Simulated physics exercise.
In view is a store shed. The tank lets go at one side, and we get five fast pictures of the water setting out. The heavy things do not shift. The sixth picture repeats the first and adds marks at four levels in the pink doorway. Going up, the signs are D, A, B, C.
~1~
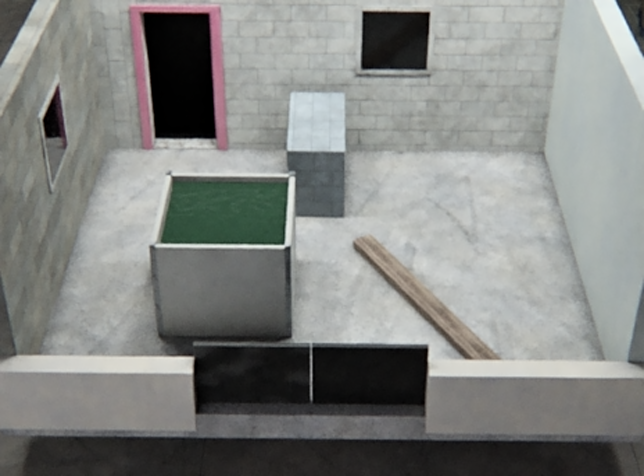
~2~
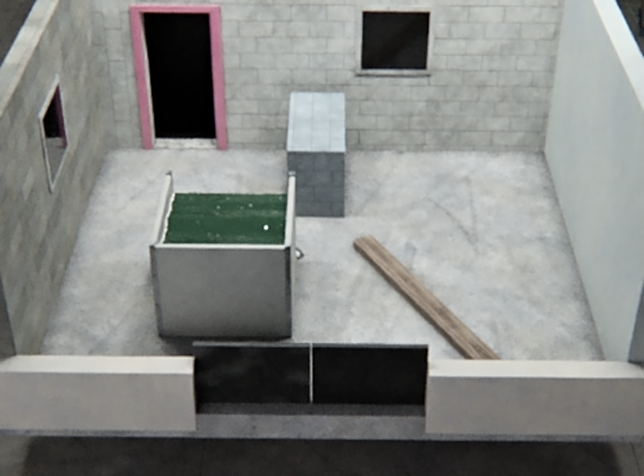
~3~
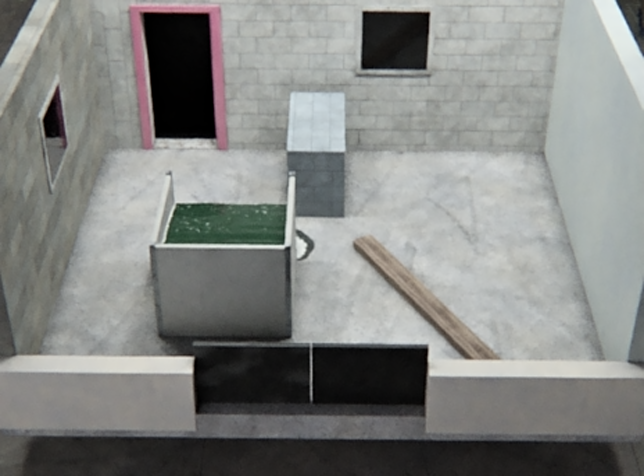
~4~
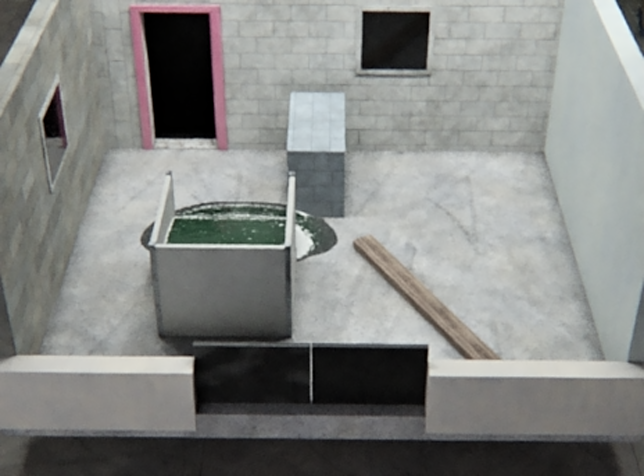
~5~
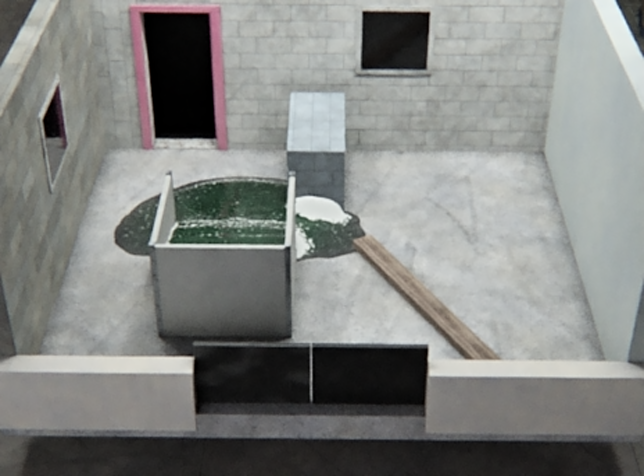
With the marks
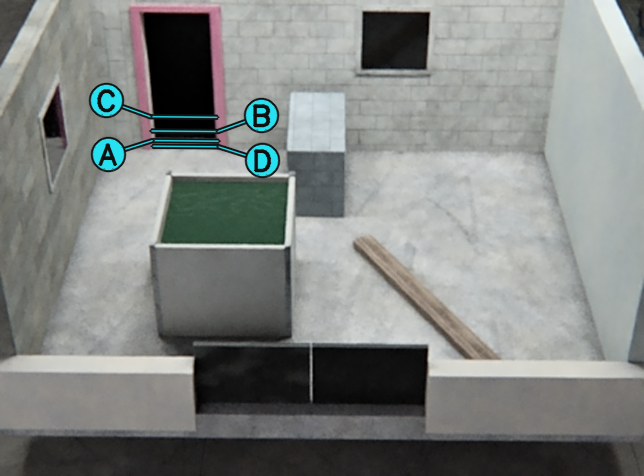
A pale, open-topped tank of dark green water stands left of centre in a roofless store shed of grey block walls, seen from above the front by a still camera. Behind it are a pink-framed doorway, a dark window and a grey block, with a wooden beam lying right and a shut dark gate in front. The water sinks in the tank and spreads across the floor behind it and to both sides, foaming white near the block and reaching the beam's near-left end.
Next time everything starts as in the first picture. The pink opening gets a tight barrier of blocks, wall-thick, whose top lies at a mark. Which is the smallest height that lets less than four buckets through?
Go for C.
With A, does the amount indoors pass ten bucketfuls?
Yes.
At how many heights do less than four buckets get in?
One of them.
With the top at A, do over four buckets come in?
Yes, it does.
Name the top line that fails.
B it is.
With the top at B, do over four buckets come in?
Yes, it does.
On the marked copy, A at (185, 140); B at (184, 131); C at (183, 117); D at (185, 146); from the bottom up D, A, B, C.
With A, dozens of bucketfuls pour in.
With B, about 8 bucketfuls get in.
With C, a splash gets over, under a bucket.
With D, dozens of bucketfuls pour in.
